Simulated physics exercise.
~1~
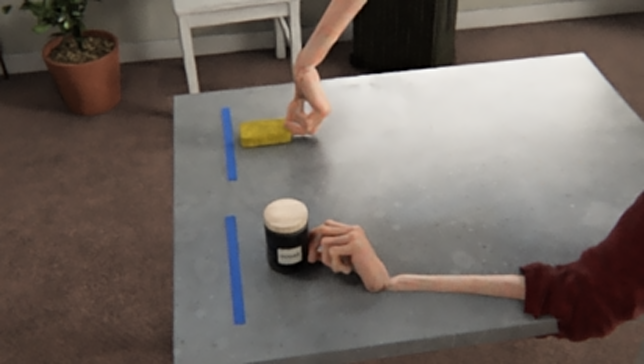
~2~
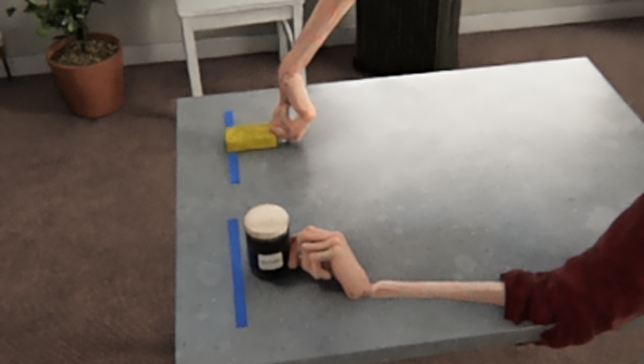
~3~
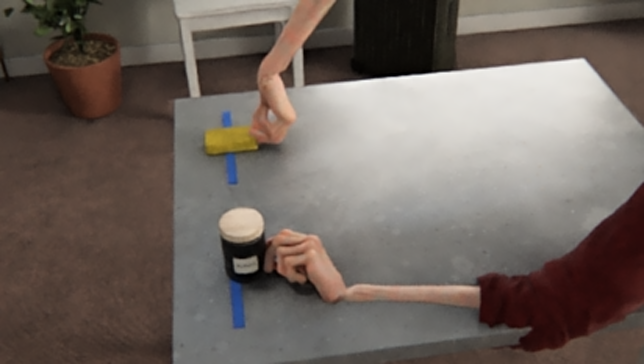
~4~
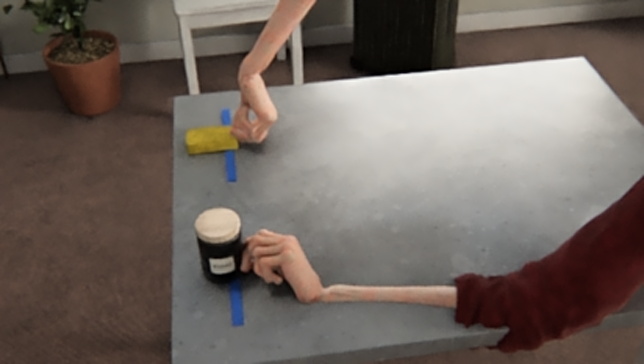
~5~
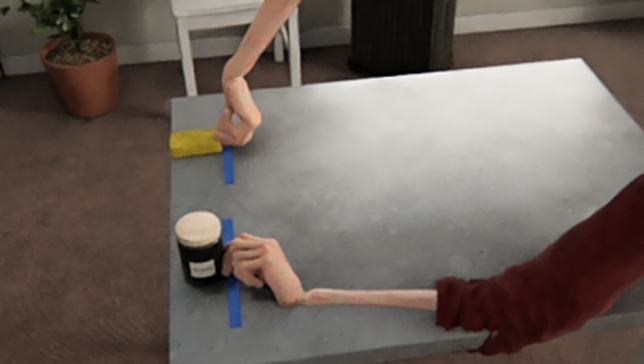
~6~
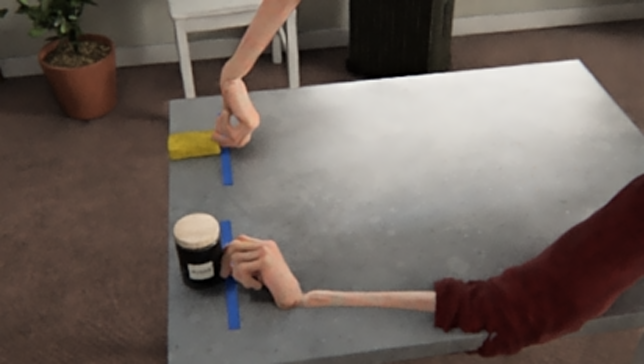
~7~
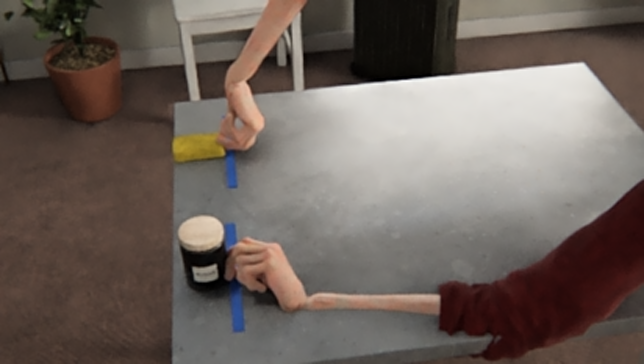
To begin with, a black jar with a pale lid and a yellow sponge sit on a grey table, each just right of a strip of blue tape, with the fingers of a hand behind each one. The two hands nudge the objects left together, and both slide onto the tape. They keep moving at much the same pace, crossing the strips toward the table's left end. The pushing stops as the fingertips reach the tape. The jar stays upright near the edge and the sponge rests at the edge, both still on the table.
